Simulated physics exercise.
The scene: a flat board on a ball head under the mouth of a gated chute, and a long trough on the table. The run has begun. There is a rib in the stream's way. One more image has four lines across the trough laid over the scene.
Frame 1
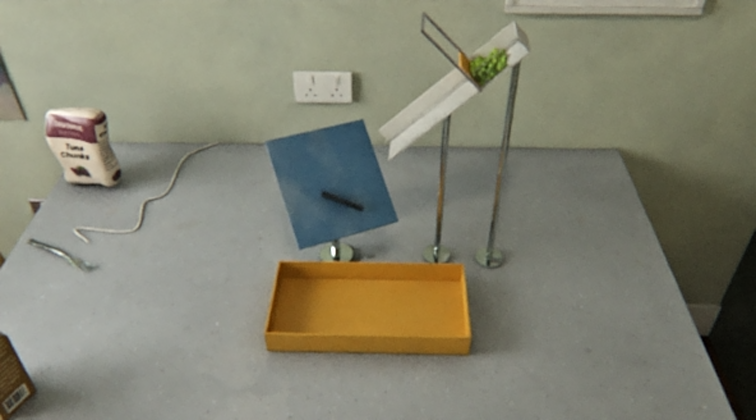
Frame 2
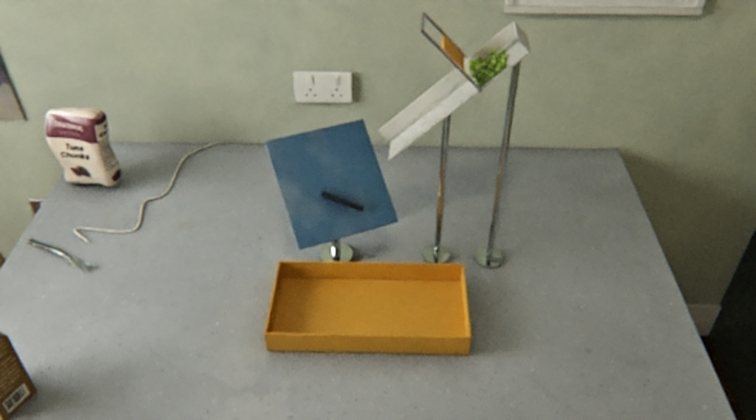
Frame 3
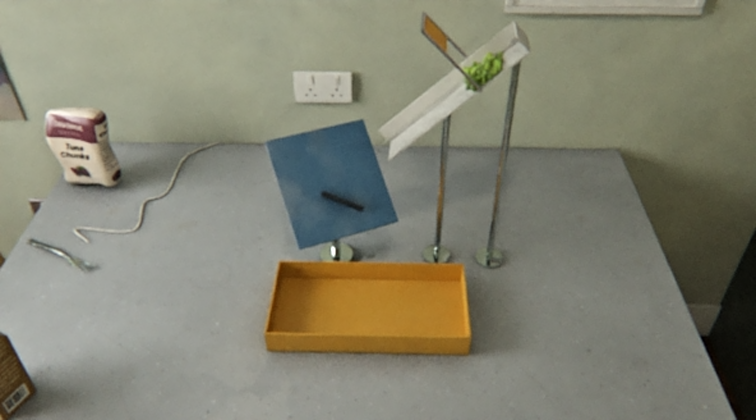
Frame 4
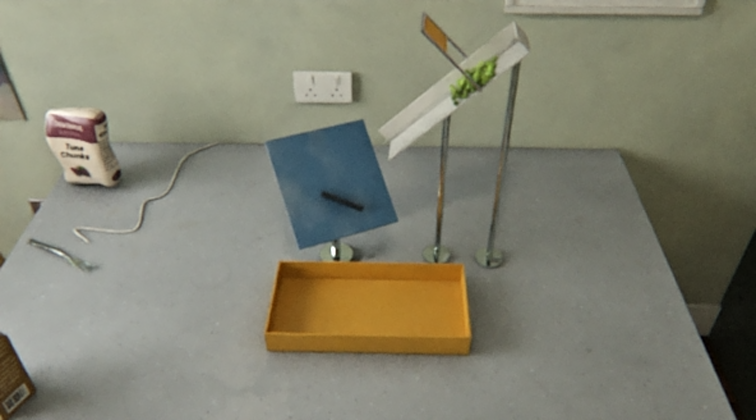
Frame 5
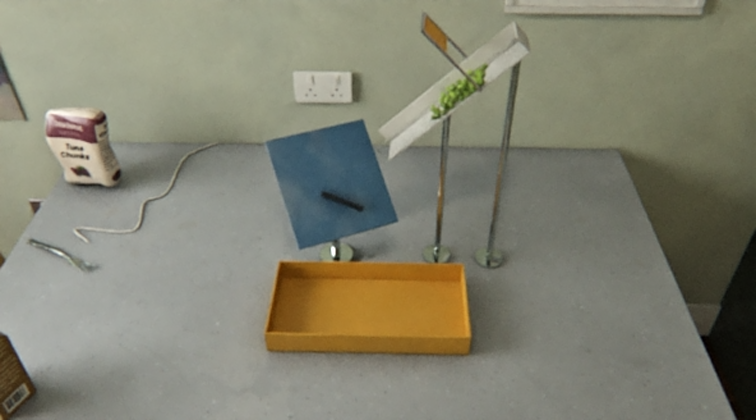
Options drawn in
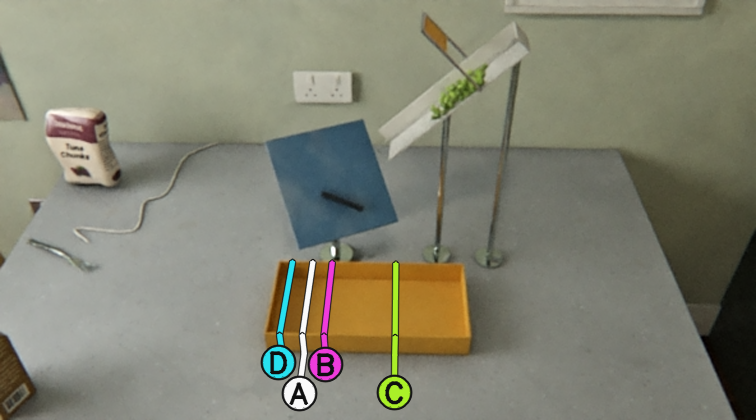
On a grey table, a gate lifts and green peas slide down a white chute.
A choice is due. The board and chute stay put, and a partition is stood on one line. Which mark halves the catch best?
Go for C.
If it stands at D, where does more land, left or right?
The right side.
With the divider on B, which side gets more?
The right side.
On the marked copy, line A crosses the front rim at (302, 334); line B crosses the front rim at (324, 334); line C crosses the front rim at (395, 336); line D crosses the front rim at (279, 333).
Choosing A, of what is caught, none on the left of the divider, all on the right.
Choosing B, of what is caught, a small part on the left of the divider, nearly all on the right.
Choosing C, of what is caught, about half on the left of the divider, about half on the right.
Choosing D, of what is caught, none on the left of the divider, all on the right.
